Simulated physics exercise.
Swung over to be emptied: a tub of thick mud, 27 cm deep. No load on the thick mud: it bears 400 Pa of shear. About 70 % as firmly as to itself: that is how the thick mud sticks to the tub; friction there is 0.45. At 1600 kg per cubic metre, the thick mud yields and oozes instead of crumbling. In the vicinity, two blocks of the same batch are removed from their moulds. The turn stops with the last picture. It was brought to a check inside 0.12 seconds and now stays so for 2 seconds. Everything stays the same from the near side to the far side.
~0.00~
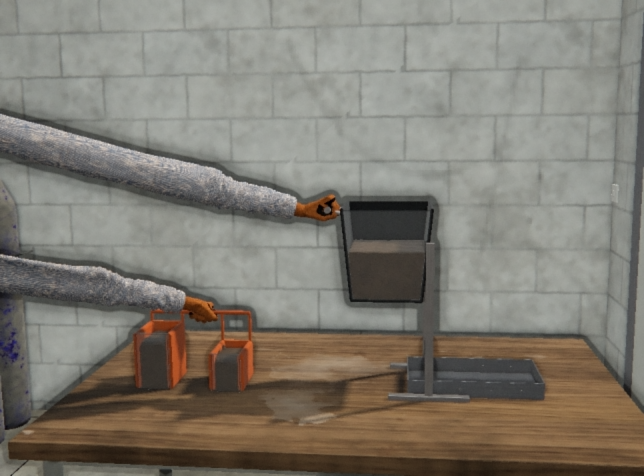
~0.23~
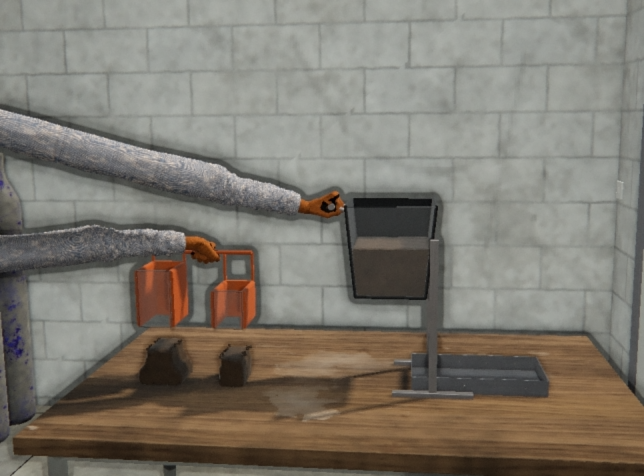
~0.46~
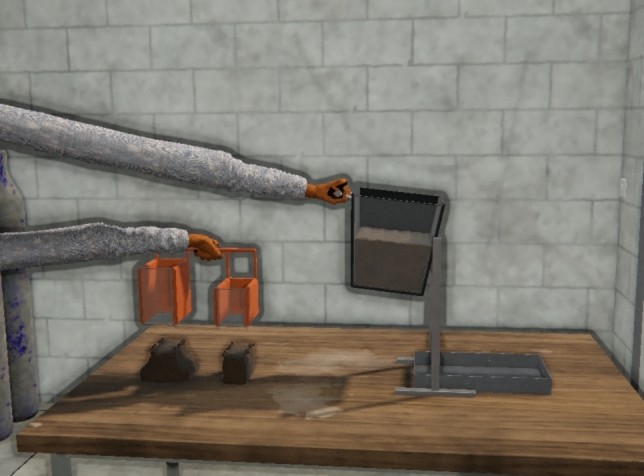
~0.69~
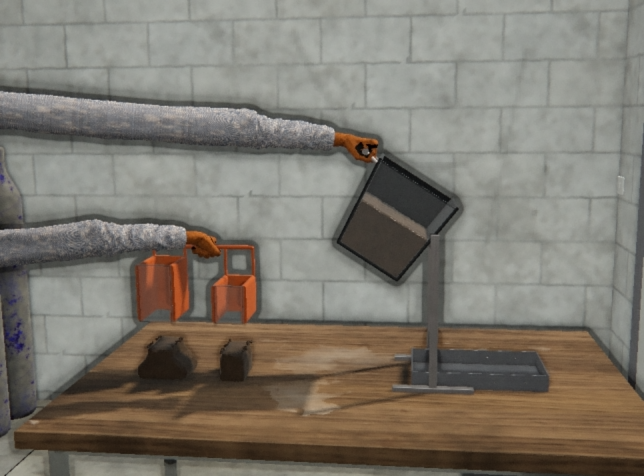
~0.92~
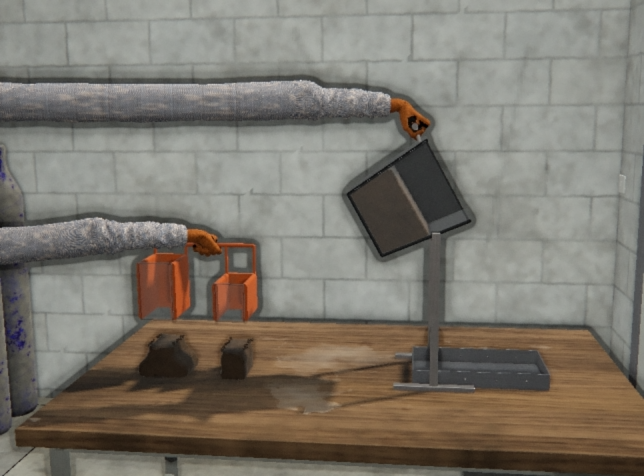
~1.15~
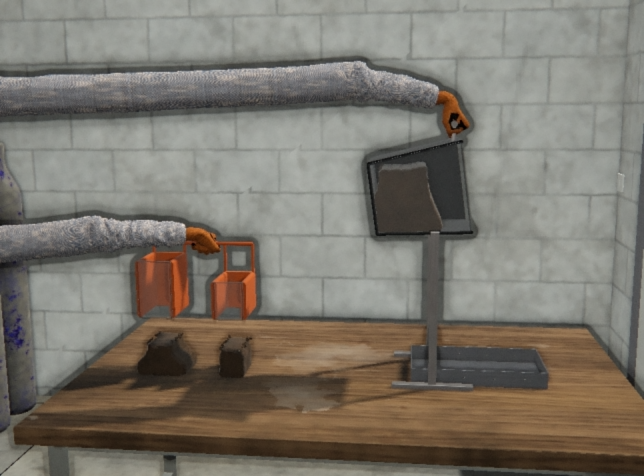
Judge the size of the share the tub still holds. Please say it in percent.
Some 85 per cent.
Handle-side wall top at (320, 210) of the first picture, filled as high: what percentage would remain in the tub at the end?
In that case some 60 per cent.
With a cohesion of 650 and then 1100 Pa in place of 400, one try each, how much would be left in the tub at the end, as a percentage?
In turn about 100 %, 100 %.
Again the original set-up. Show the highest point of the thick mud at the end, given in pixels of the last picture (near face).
Peak location: Approx. (417, 193).
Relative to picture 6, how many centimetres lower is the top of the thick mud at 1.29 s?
About 4 cm.
By 1.29 s, the tub is at 82 degrees and holds 100 %.
By 1.46 s, the tub is at 82 degrees and holds 93 %.
By 1.63 s, the tub is at 82 degrees and holds 86 %.
By 1.80 s, the tub is at 82 degrees and holds 85 %.
By 3.15 s, at the end, the tub is at 82 degrees and holds 85 %.
